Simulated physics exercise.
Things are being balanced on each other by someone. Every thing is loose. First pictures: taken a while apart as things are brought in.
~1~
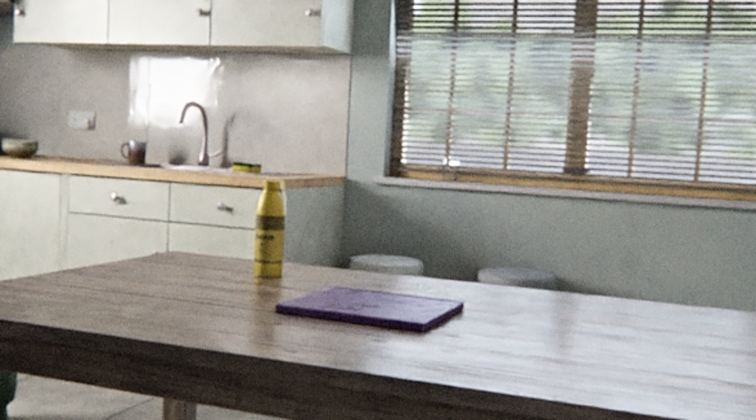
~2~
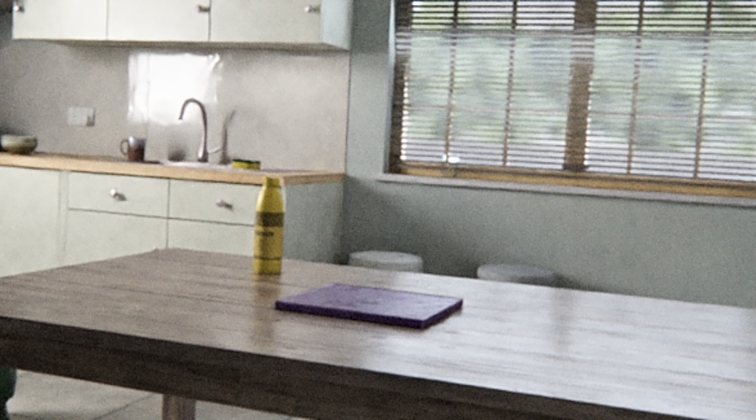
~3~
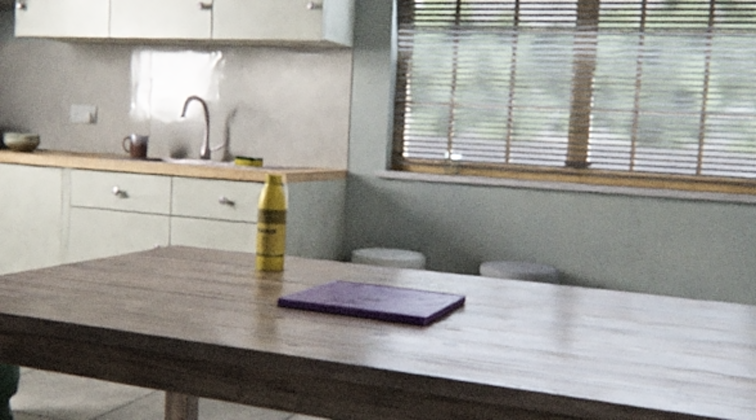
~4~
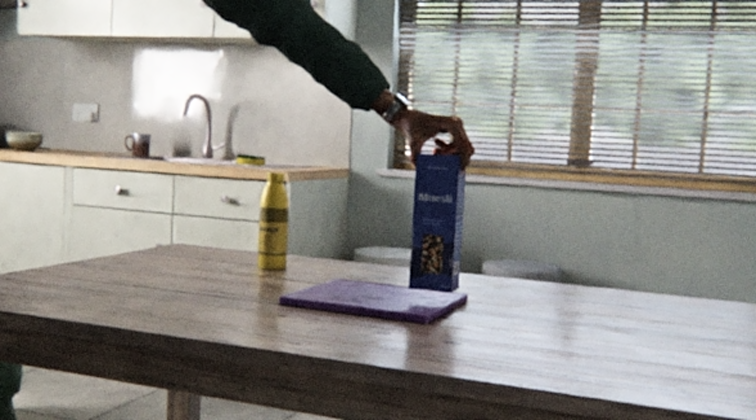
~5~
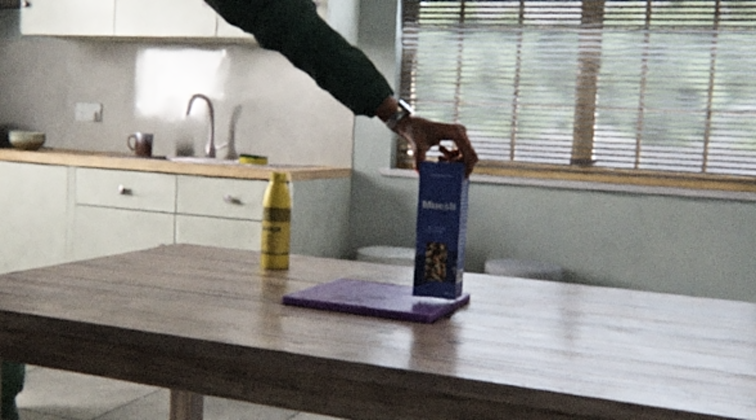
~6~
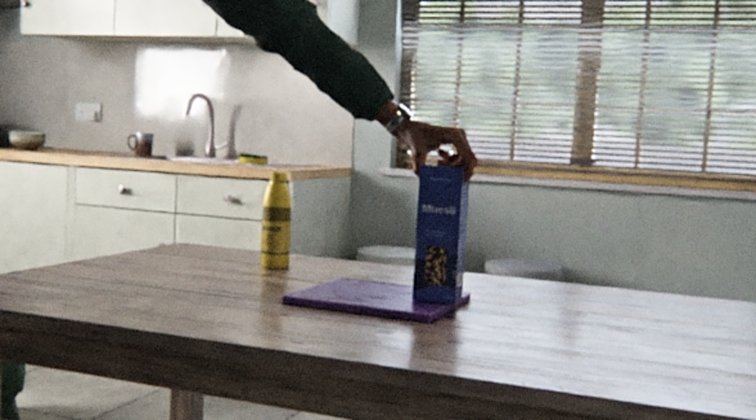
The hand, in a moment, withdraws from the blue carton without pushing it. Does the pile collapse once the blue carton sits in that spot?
No, most likely the pile will stay as built.
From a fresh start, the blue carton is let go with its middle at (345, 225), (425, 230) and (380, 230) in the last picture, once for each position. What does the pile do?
Outcomes in order: No collapse, no collapse, no collapse.
Then, 0.50 s after the last picture, nothing has stirred.
Then, 1.30 s after the last picture, blue carton resting near (441, 234).
At rest, all 3 in place. Seen from the same camera at the end, blue carton near (441, 234). The pile holds.
